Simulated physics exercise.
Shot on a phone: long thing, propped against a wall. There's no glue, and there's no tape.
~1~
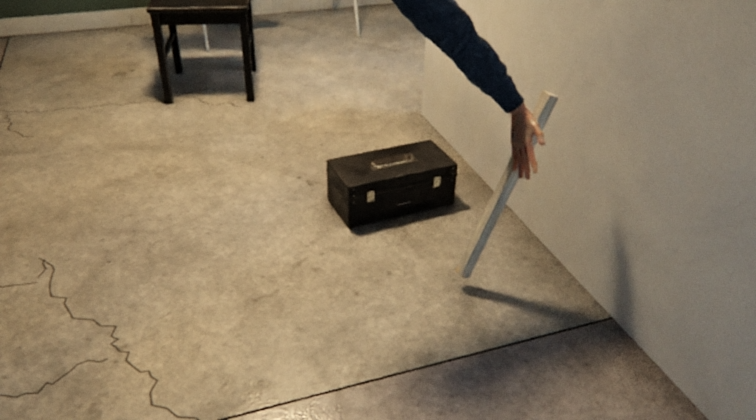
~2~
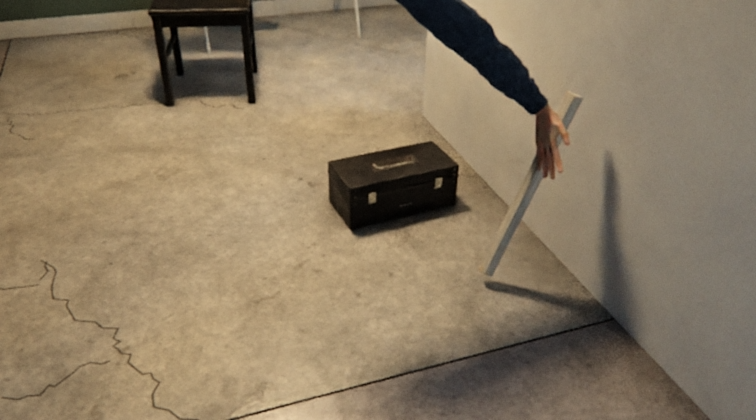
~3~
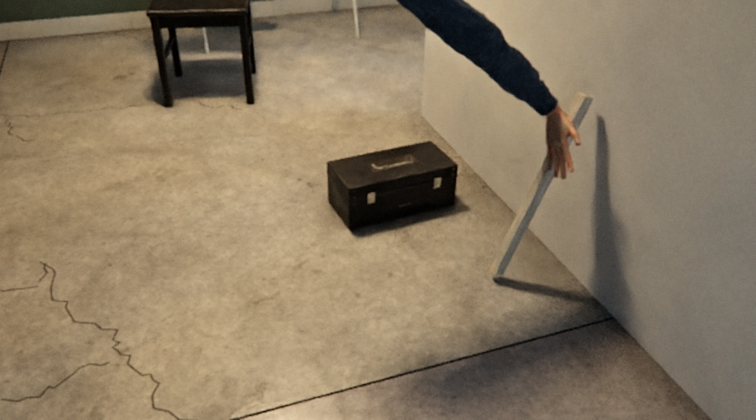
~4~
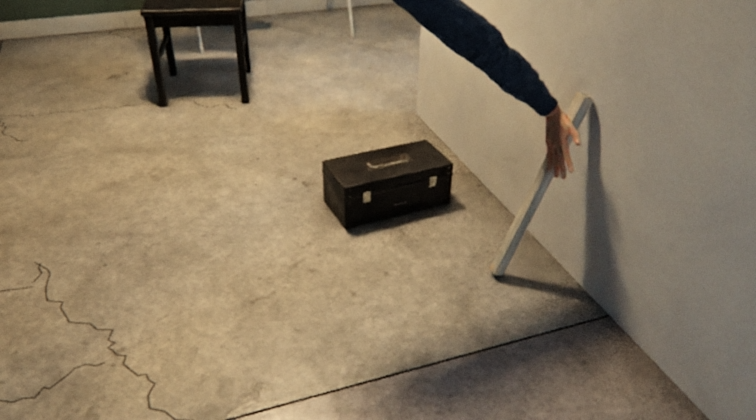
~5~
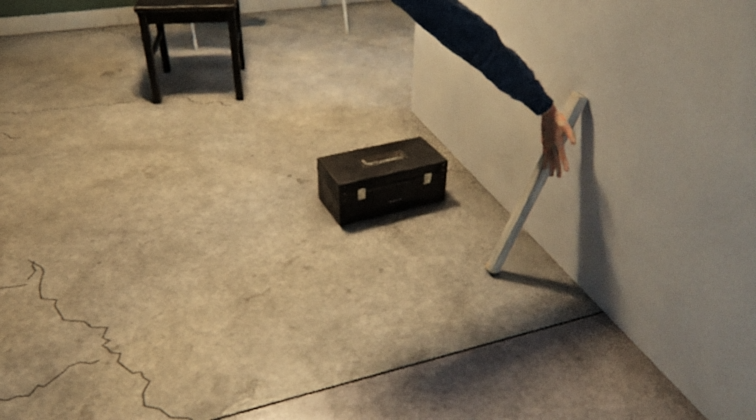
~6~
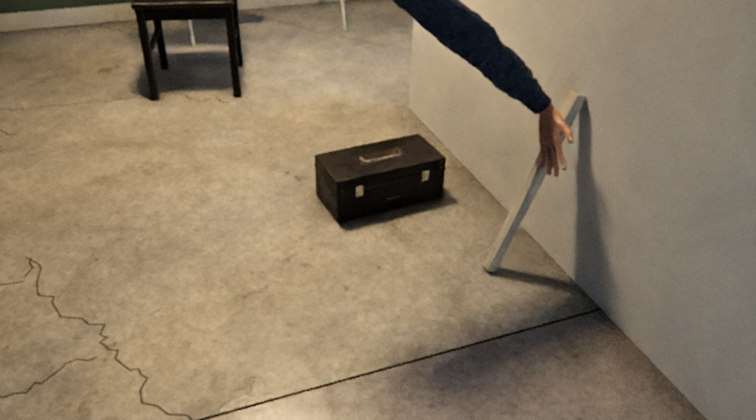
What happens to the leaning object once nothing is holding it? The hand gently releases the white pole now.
It stays stable.
Then, 0.80 s later than the last frame, all is still.
Then, 1.90 s later than the last frame, white pole resting near (532, 186).
When it is over, both as before. End places, in pixels of the last picture, white pole near (532, 186). The pole holds.
